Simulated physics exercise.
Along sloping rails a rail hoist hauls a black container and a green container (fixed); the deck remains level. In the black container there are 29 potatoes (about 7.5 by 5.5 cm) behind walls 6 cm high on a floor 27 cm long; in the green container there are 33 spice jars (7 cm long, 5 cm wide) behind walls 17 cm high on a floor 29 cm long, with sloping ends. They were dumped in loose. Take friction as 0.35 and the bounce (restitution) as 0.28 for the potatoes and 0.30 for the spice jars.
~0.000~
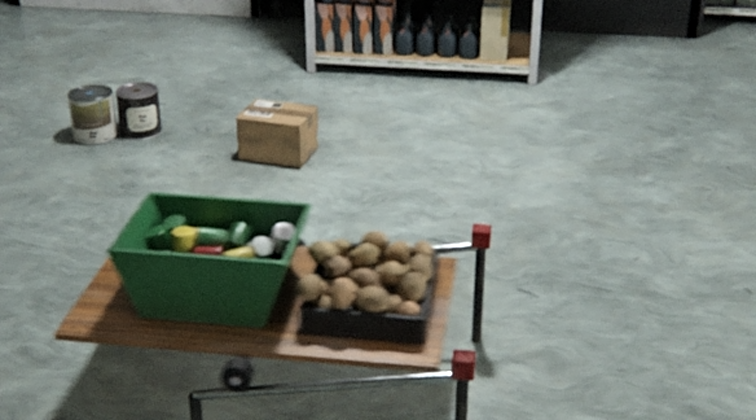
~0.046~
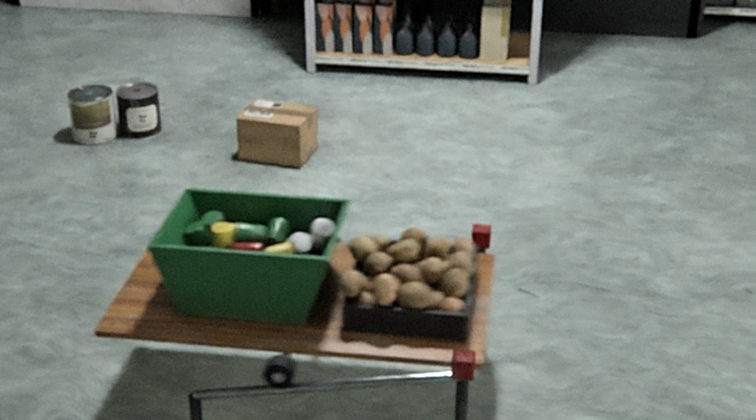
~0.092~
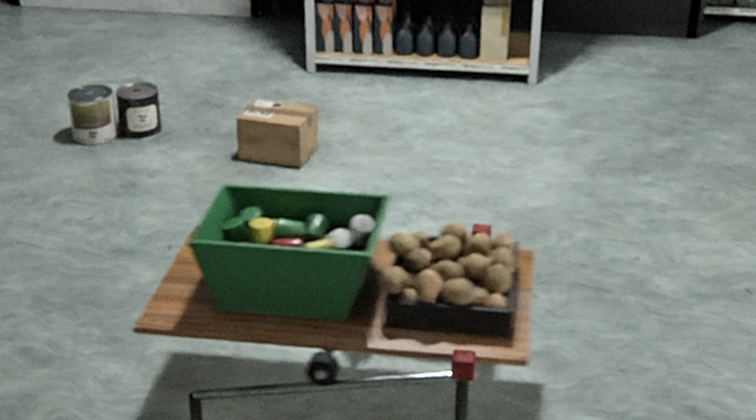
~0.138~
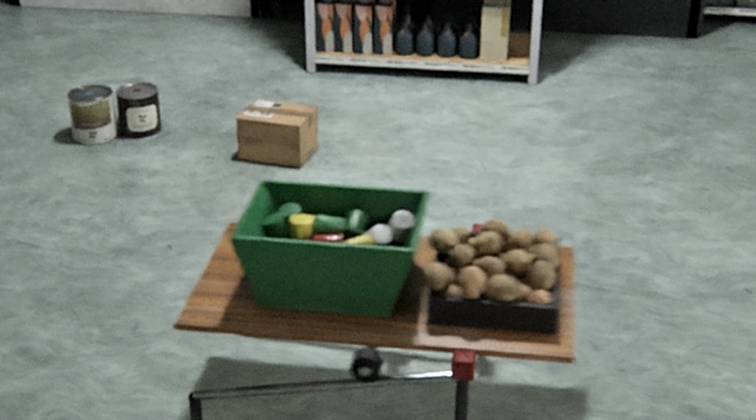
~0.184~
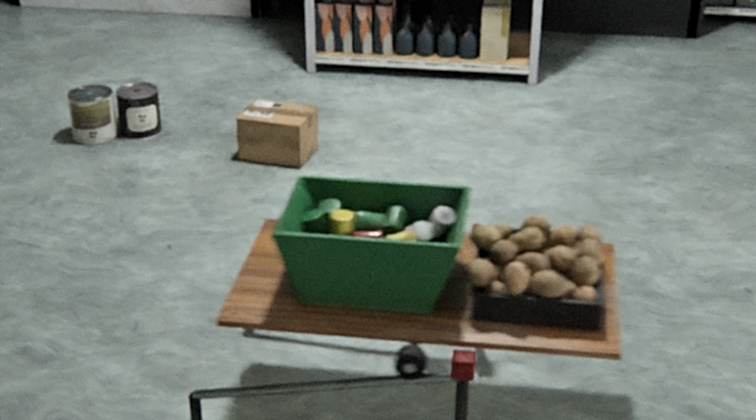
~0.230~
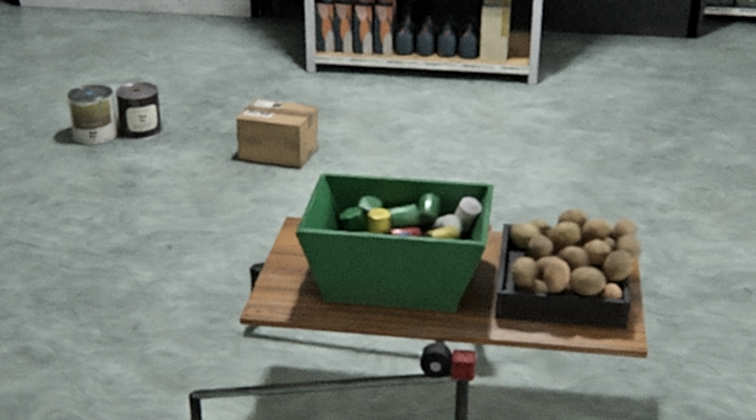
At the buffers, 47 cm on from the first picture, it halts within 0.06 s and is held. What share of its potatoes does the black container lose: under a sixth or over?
More than a sixth of the potatoes leave the black container.
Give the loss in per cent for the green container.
Lost: Green container 0 per cent.
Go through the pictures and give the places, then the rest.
In the first picture (we follow the rim corner now nearest the camera), black container at (419, 318); green container at (282, 262); 0 cm up the rails; nothing out yet.
The second picture shows black container at (463, 314); green container at (324, 258); 10 cm up the rails.
The third picture shows black container at (507, 310); green container at (367, 254); 21 cm up the rails.
The fourth picture shows black container at (552, 307); green container at (411, 250); 31 cm up the rails.
The fifth picture shows black container at (598, 303); green container at (455, 245); 41 cm up the rails.
The sixth picture shows black container at (624, 301); green container at (481, 243); 47 cm up the rails; 1 out, the lowest potato at (628, 248).
After 0.30 s, 6 of 29 out of the black container and 0 of 33 out of the green container.
After 0.46 s, 13 of 29 out of the black container and 0 of 33 out of the green container.
After 0.68 s, 14 of 29 out of the black container and 0 of 33 out of the green container.
Outcome (at 1.23 s), 14 of 29 out of the black container and 0 of 33 out of the green container. Asked share, 14 of 29, 48 per cent.
